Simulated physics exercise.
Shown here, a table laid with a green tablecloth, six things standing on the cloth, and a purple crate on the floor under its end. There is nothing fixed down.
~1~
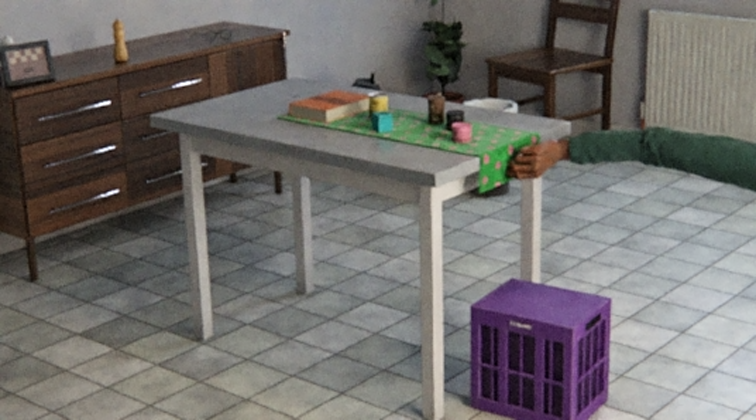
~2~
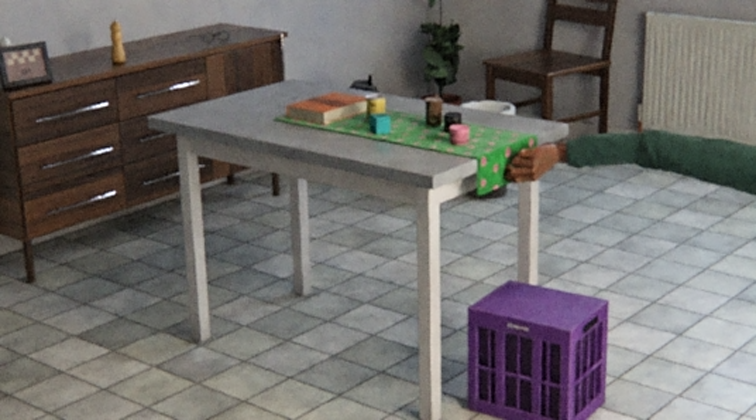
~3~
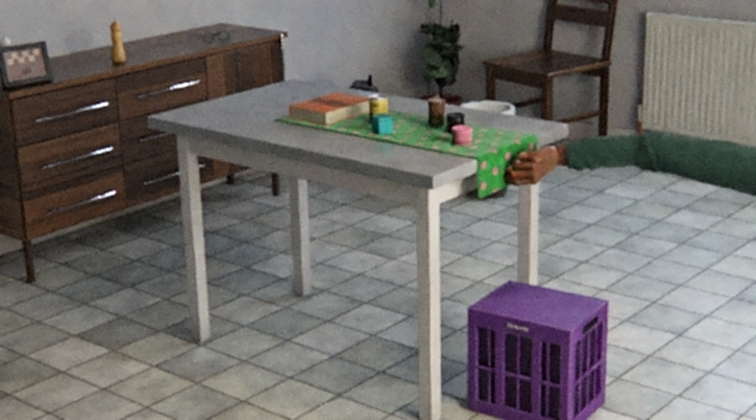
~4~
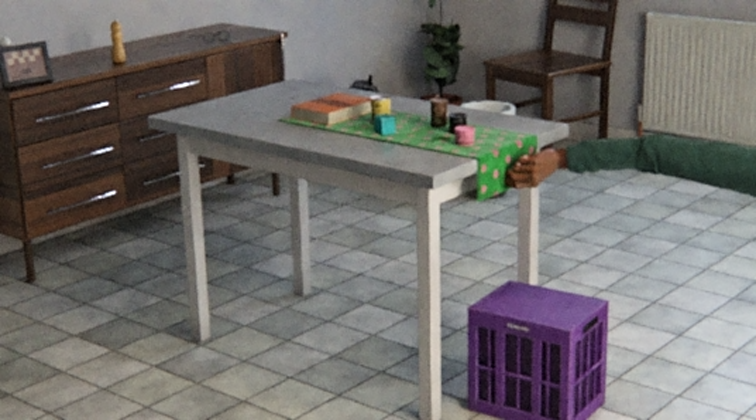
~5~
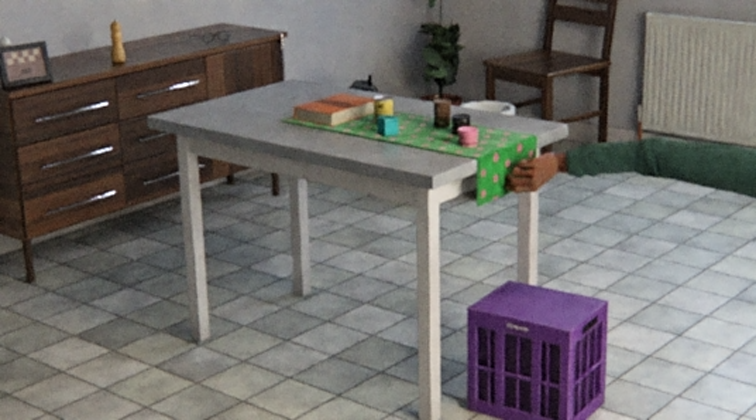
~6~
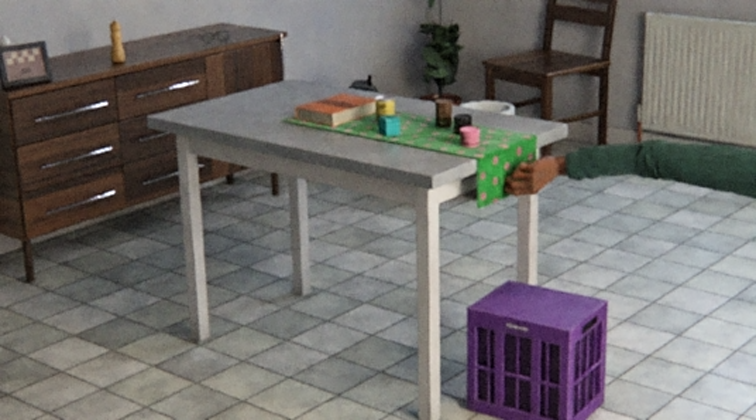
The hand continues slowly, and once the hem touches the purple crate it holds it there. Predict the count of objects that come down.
Count: Three.
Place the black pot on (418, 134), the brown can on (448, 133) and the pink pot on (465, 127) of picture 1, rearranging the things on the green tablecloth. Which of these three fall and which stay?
Looking at each one, the black pot drops away, the brown can drops away and the pink pot drops away.
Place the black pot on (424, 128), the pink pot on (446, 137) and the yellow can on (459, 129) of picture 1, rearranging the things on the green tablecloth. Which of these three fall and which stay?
Here's how it goes: The black pot leaves the top, the pink pot leaves the top and the yellow can leaves the top.
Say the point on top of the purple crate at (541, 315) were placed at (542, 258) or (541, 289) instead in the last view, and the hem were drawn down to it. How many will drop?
1 and 2.
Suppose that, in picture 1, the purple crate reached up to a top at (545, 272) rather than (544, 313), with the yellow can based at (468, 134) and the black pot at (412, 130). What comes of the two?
Yellow can is gone, black pot stays.
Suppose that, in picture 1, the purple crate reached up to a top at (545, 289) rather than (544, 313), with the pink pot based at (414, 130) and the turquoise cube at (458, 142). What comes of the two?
As for the pink pot, it stays in place; as for the turquoise cube, it leaves the top.
Soon after, hem near (509, 245); pink pot gone.
Then, hem on the crate; pink pot, black pot and brown can gone.
At rest, hem on the crate; pink pot, black pot and brown can gone. Over the edge go three.
